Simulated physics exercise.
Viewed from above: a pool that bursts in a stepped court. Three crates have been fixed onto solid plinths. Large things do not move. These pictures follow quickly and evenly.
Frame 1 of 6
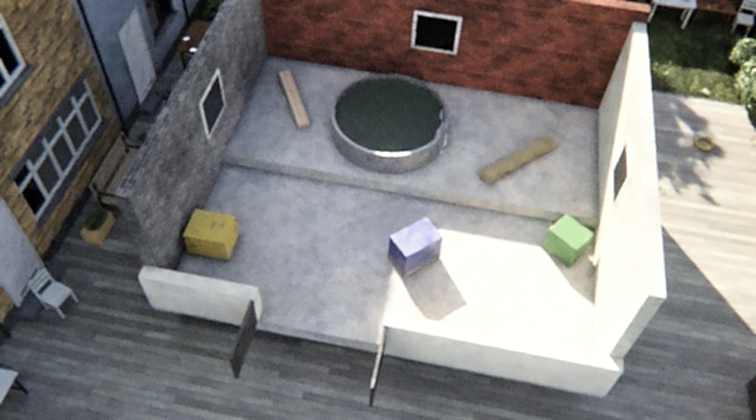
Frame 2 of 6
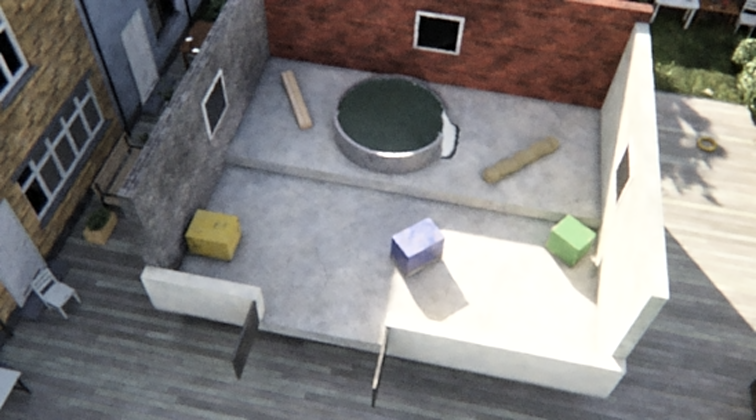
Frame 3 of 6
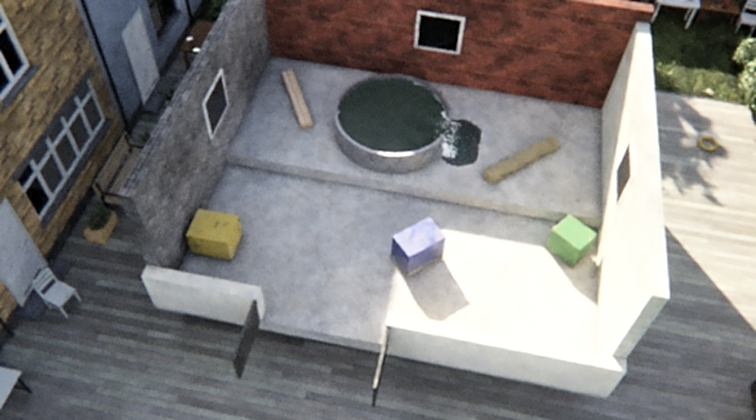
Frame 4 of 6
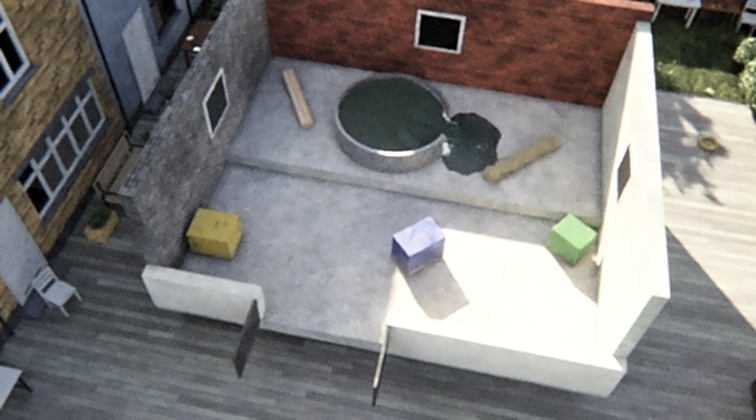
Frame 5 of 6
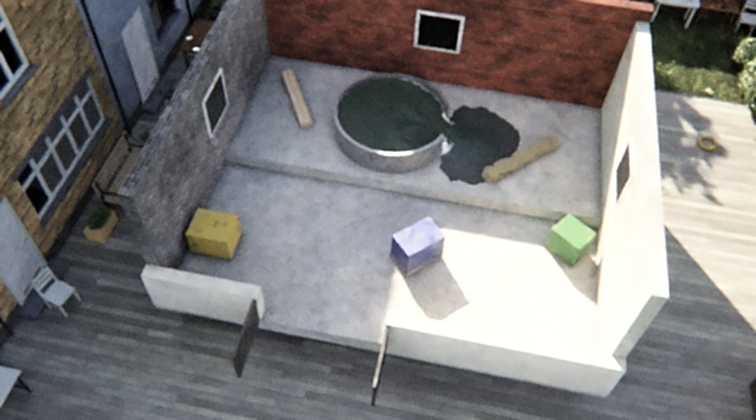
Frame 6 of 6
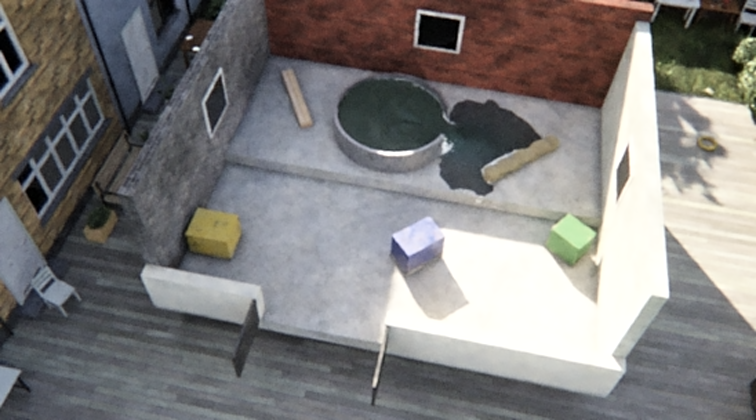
The footage shows a round pool in a walled, stepped court bursting open on its right side, and dark water pouring through the gap and spreading across the upper level around a wooden beam, while the coloured boxes stay still.
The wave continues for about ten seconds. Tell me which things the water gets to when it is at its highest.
In the end the blue crate never gets touched by the water. The green crate gets touched by the water. The yellow crate never gets touched by the water.
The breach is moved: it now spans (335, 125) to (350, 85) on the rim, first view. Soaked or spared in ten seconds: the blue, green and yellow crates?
Blue: Clear, green: Clear, yellow: Flooded.
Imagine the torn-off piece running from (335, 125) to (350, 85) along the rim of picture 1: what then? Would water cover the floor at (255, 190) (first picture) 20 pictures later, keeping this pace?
At that place: Covered.
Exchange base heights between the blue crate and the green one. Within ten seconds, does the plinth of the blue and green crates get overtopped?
Result - blue crate: Hit; green crate: Hit.
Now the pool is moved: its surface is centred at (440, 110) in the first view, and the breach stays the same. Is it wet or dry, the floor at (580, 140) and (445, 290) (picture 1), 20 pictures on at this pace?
The first is wetted, and then the second is not reached.
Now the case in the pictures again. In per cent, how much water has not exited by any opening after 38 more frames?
Some 100 per cent.
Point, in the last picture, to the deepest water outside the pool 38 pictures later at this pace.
Near (598, 120).
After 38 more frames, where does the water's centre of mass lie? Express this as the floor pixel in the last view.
My reading is close to (470, 155).
A moment on, water covers 10 % of the floor; the blue crate not reached, the green crate not reached, the yellow crate not reached.
Next, water covers 20 % of the floor; the blue crate not reached, the green crate not reached, the yellow crate not reached.
Then, water covers 30 % of the floor; the blue crate water round its plinth, the green crate water round its plinth, the yellow crate not reached.
Later, water covers 50 % of the floor; the blue crate water round its plinth, the green crate water round its plinth, the yellow crate not reached.
In the end, water covers 75 % of the floor; the blue crate stayed above the water, the green crate was topped, the yellow crate stayed above the water.
